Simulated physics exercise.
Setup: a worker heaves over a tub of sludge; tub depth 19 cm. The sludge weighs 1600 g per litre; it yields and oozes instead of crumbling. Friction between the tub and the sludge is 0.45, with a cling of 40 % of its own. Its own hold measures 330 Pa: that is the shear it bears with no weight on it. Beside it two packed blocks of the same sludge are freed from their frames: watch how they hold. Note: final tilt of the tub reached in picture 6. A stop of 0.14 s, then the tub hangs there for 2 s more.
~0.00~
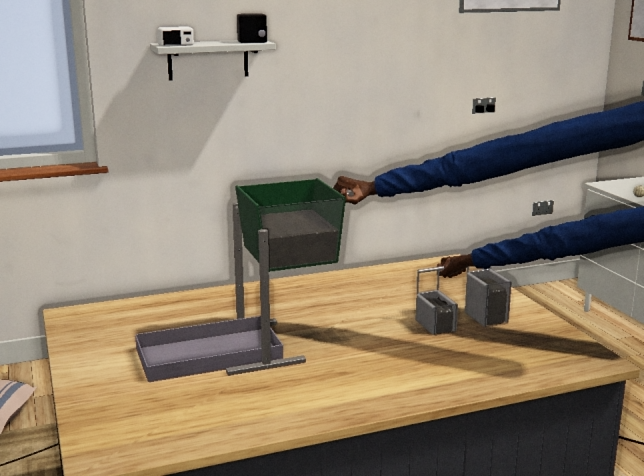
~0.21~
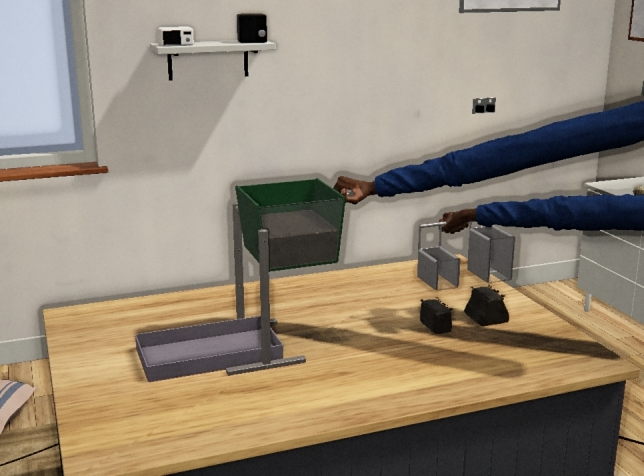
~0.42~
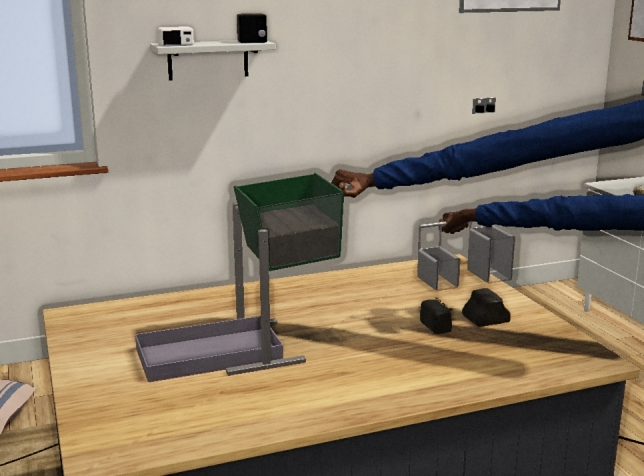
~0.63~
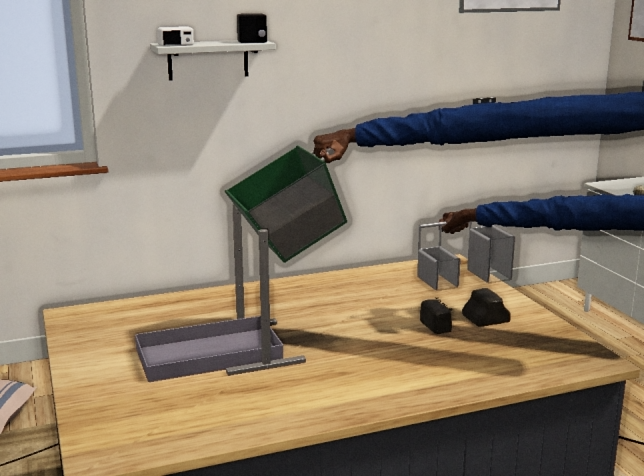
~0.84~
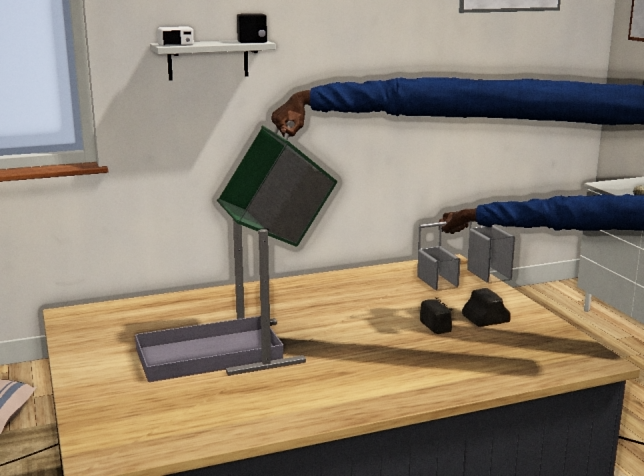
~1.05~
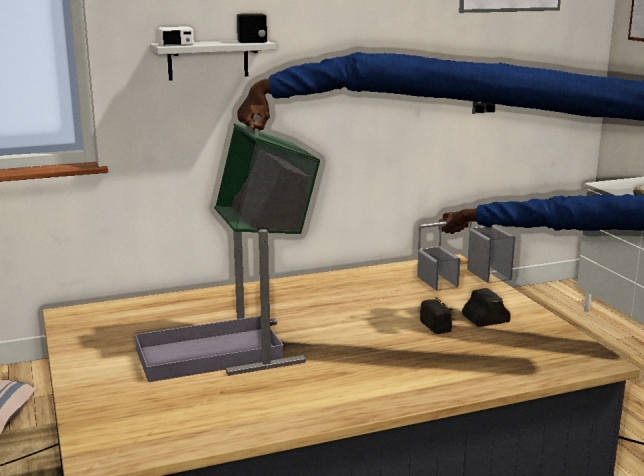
One hand lifts metal casings off two dark blocks, then another tilts a green tub leftward.
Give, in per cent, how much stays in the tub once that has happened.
Roughly 92 out of 100.
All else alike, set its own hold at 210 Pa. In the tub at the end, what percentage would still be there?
In that case close to 70 in a hundred.
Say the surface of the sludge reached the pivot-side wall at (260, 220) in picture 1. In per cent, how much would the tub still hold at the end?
Roughly 50 per cent would still be in the tub at the end.
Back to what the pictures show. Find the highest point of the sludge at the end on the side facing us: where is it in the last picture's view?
I'd point to somewhere around (265, 191).
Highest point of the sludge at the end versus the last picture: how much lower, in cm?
6 cm.
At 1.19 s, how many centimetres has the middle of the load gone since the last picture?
Looks like around 3 cm to me.
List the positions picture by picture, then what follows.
The first frame shows handle-side rim at (343, 198), tilt 0 degrees; highest point of the sludge at (298, 234); test blocks 8.0 cm, 12 cm high (left to right).
The second frame shows handle-side rim at (343, 198), tilt 0 degrees; highest point of the sludge at (298, 234); test blocks 7.8 cm, 9.6 cm high (left to right).
The third frame shows handle-side rim at (341, 193), tilt 4 degrees; highest point of the sludge at (334, 226); test blocks 7.7 cm, 8.8 cm high (left to right).
The fourth frame shows handle-side rim at (322, 164), tilt 28 degrees; highest point of the sludge at (331, 196); test blocks 7.7 cm, 8.8 cm high (left to right).
The fifth frame shows handle-side rim at (286, 144), tilt 56 degrees; highest point of the sludge at (312, 167); test blocks 7.7 cm, 8.8 cm high (left to right).
The sixth frame shows handle-side rim at (256, 142), tilt 74 degrees; highest point of the sludge at (283, 168); test blocks 7.7 cm, 8.8 cm high (left to right).
By 1.19 s, the tub is at 75 degrees and holds 100 %.
By 1.36 s, the tub is at 75 degrees and holds 96 %.
By 1.53 s, the tub is at 75 degrees and holds 94 %.
By 1.70 s, the tub is at 75 degrees and holds 93 %.
By 3.05 s, at the end, the tub is at 75 degrees and holds 92 %.
